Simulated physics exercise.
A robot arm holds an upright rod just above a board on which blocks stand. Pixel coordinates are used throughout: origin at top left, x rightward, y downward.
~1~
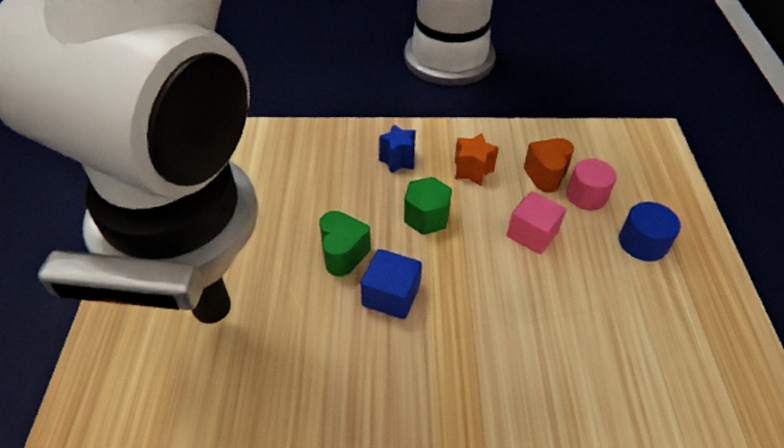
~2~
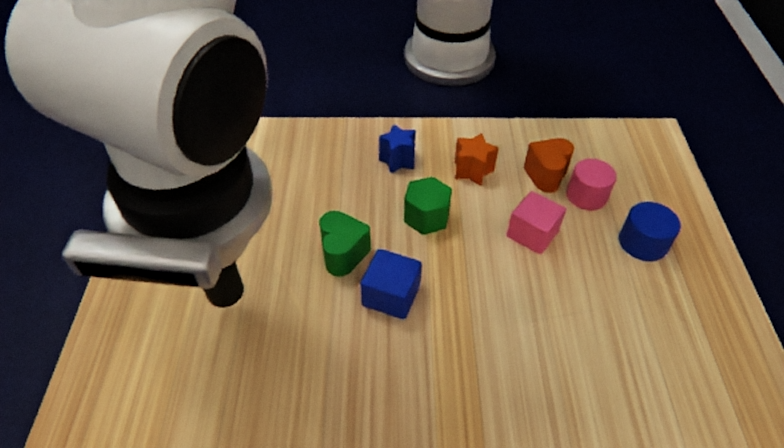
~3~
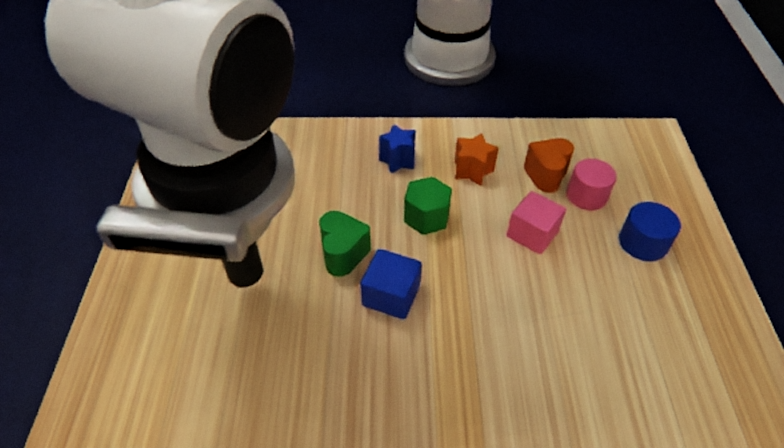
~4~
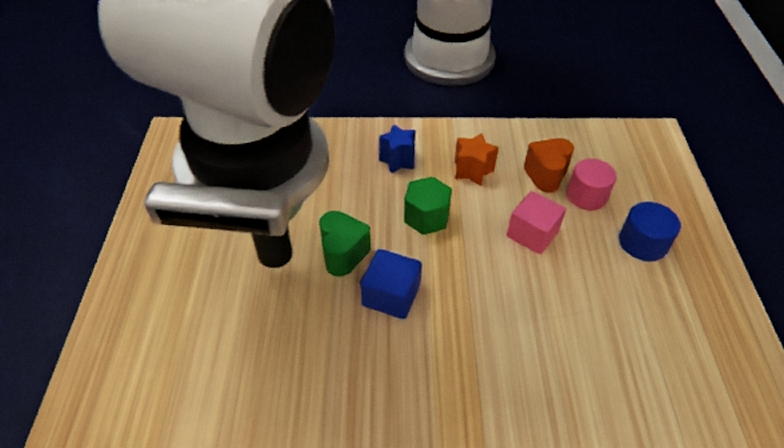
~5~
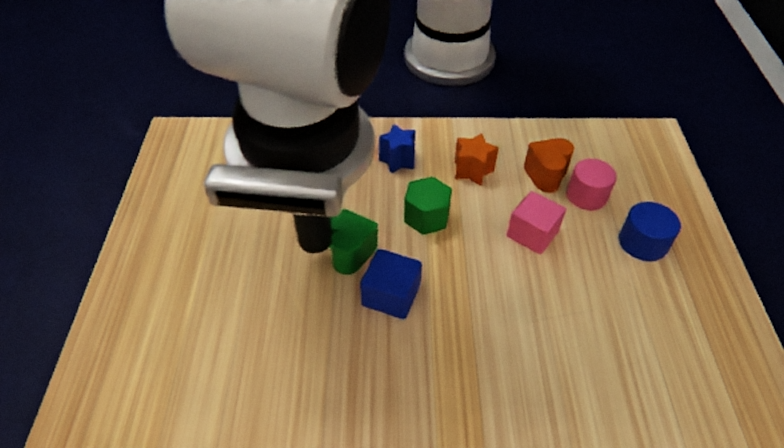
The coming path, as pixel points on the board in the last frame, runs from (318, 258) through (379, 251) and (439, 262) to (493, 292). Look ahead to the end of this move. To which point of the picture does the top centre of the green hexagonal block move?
The centre of its top face lies at (448, 186).
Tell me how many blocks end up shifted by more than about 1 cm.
Once the path ends, two blocks will have shifted.
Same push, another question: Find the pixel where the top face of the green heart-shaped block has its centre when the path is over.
Pixel (464, 219).
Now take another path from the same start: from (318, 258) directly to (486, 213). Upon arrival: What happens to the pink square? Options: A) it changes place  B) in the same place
The correct letter is A.
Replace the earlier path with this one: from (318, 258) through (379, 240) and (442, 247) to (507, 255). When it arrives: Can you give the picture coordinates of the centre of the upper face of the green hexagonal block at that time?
I'd place it at (472, 183), taking the centre of its top.
The first path, step by step. One third of the way, rod at (379, 234); green heart-shaped block at (412, 221).
Two thirds of the way, rod at (440, 246); green heart-shaped block at (460, 218), turned 40° anticlockwise; green hexagonal block at (448, 186), turned 45° anticlockwise.
At the end, rod at (497, 276); green heart-shaped block at (464, 219), turned 55° anticlockwise; blue square still; green hexagonal block at (448, 186), turned 45° anticlockwise.
